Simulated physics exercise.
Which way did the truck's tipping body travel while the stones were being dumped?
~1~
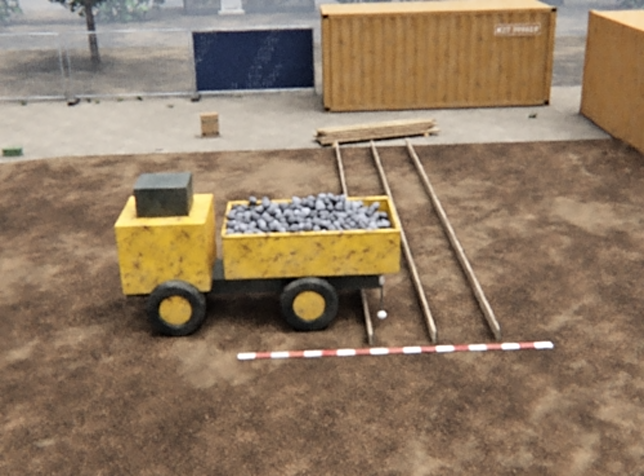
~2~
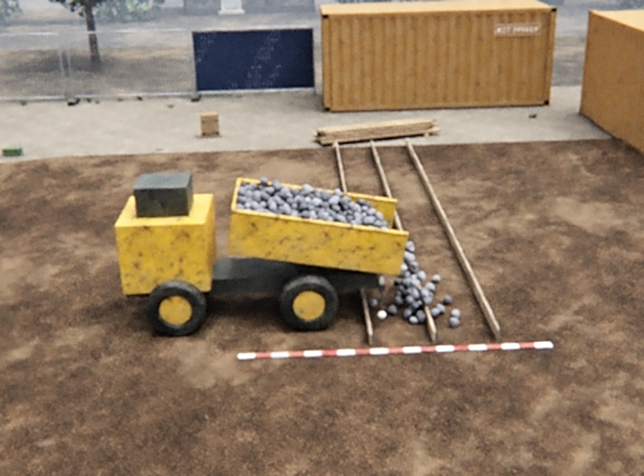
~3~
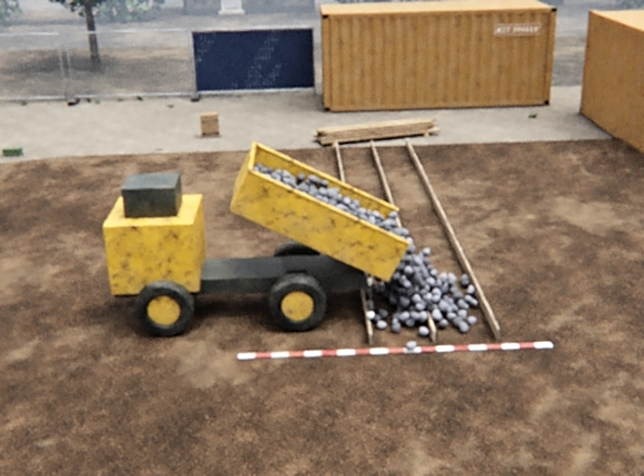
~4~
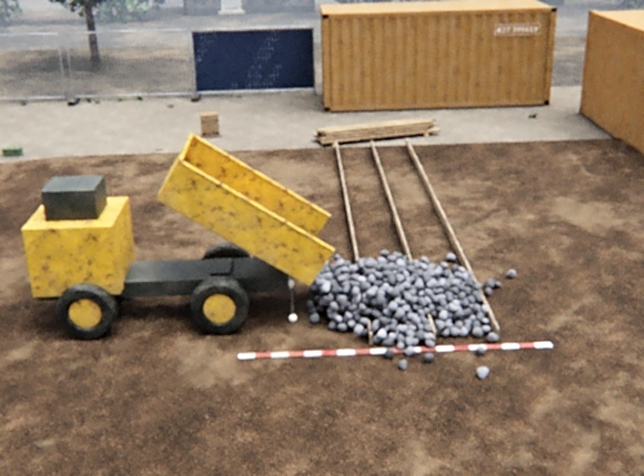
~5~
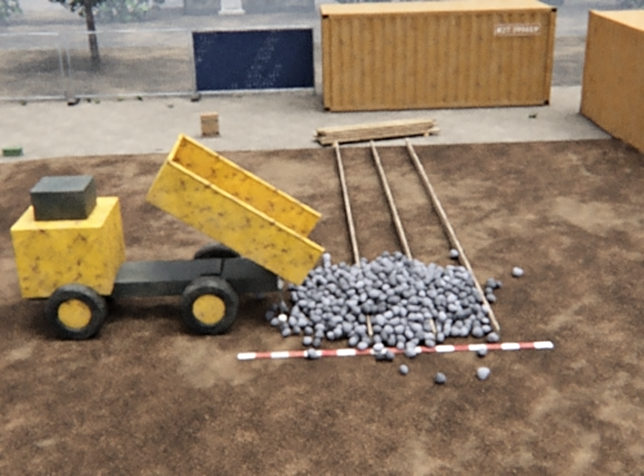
It travelled to the left along with the truck, away from the growing heap of stones.
